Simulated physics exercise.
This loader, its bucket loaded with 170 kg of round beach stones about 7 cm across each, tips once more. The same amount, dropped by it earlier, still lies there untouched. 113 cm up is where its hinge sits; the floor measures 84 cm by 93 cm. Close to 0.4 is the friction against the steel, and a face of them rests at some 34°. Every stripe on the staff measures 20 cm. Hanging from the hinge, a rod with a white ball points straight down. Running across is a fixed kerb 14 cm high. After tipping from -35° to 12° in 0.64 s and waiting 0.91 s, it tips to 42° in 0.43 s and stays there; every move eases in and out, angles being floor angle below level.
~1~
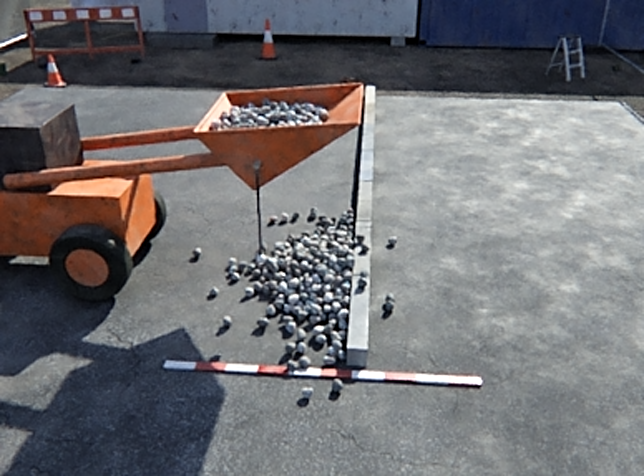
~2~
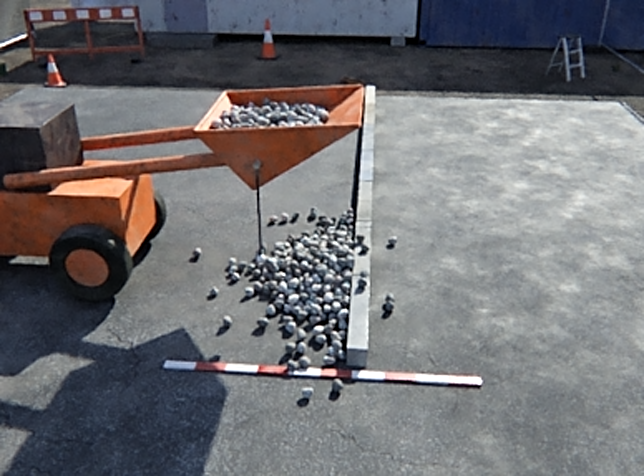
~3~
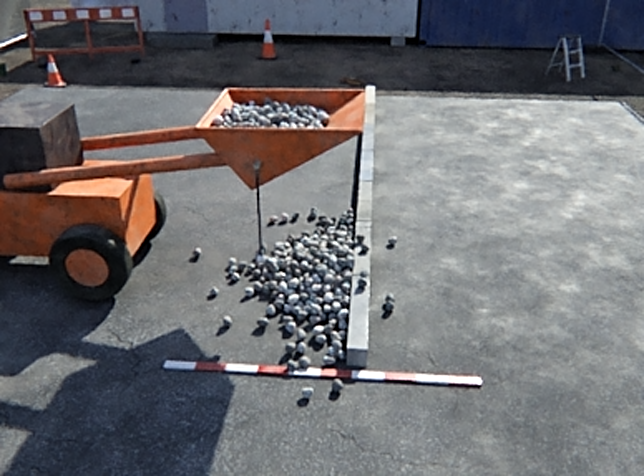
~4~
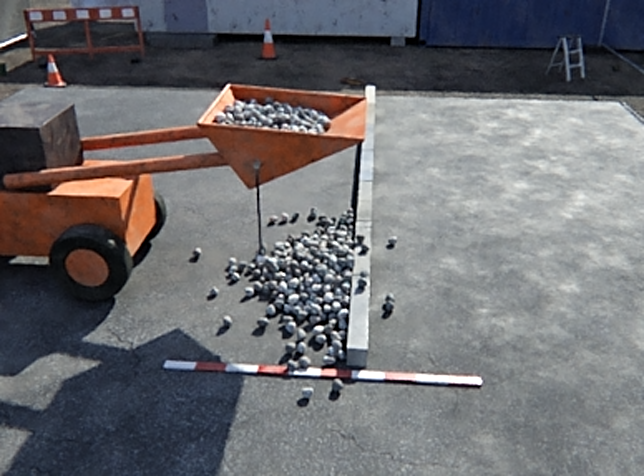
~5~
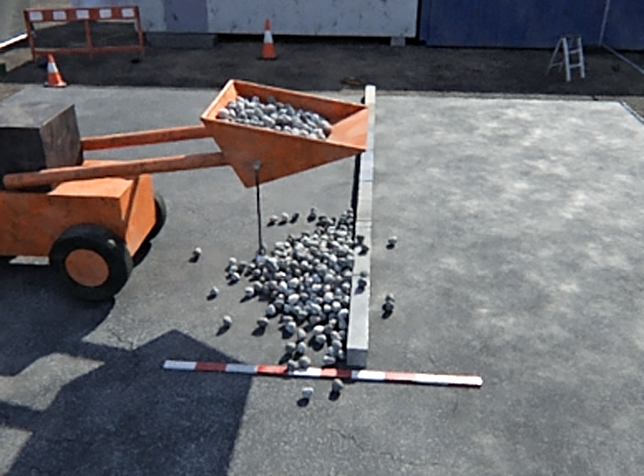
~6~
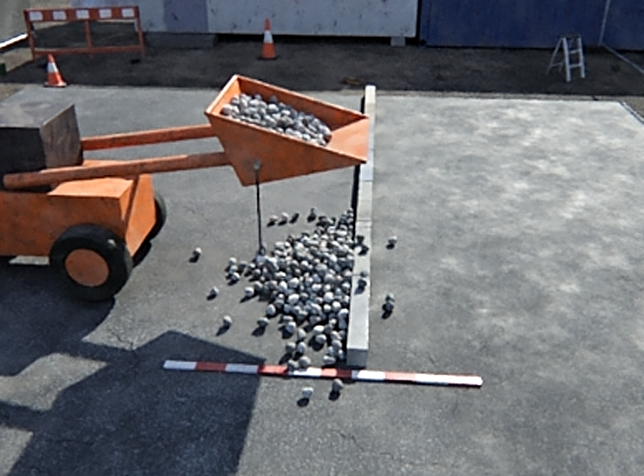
On a paved yard, an orange loader held a bucket of round stones above a pile of similar stones by a low kerb, and the bucket slowly tilted downward to the right.
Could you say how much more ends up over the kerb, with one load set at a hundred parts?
I'd put it at 78 parts in every hundred.
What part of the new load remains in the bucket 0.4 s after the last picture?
Around 100 in a hundred.
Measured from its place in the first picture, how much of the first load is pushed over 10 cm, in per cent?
Some 0 percent, give or take.
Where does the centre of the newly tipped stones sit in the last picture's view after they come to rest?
I'd say close to (396, 271).
Then, 0.2 s after the last picture the floor is at 5°; in per cent of one load, 100 in the bucket, 99 on this side of the kerb, 1 over the kerb; the foremost stones are at (372, 268).
Then, 0.4 s after the last picture the floor is at 12°; in per cent of one load, 100 in the bucket, 99 on this side of the kerb, 1 over the kerb; the foremost stones are at (372, 268).
Then, 2.1 s after the last picture the floor is at 42°; in per cent of one load, 0 in the bucket, 136 on this side of the kerb, 64 over the kerb; the foremost stones are at (494, 282).
Then, 4.6 s after the last picture the floor is at 42°; in per cent of one load, 0 in the bucket, 121 on this side of the kerb, 79 over the kerb; the foremost stones are at (517, 306). Net gain over the kerb, 78.
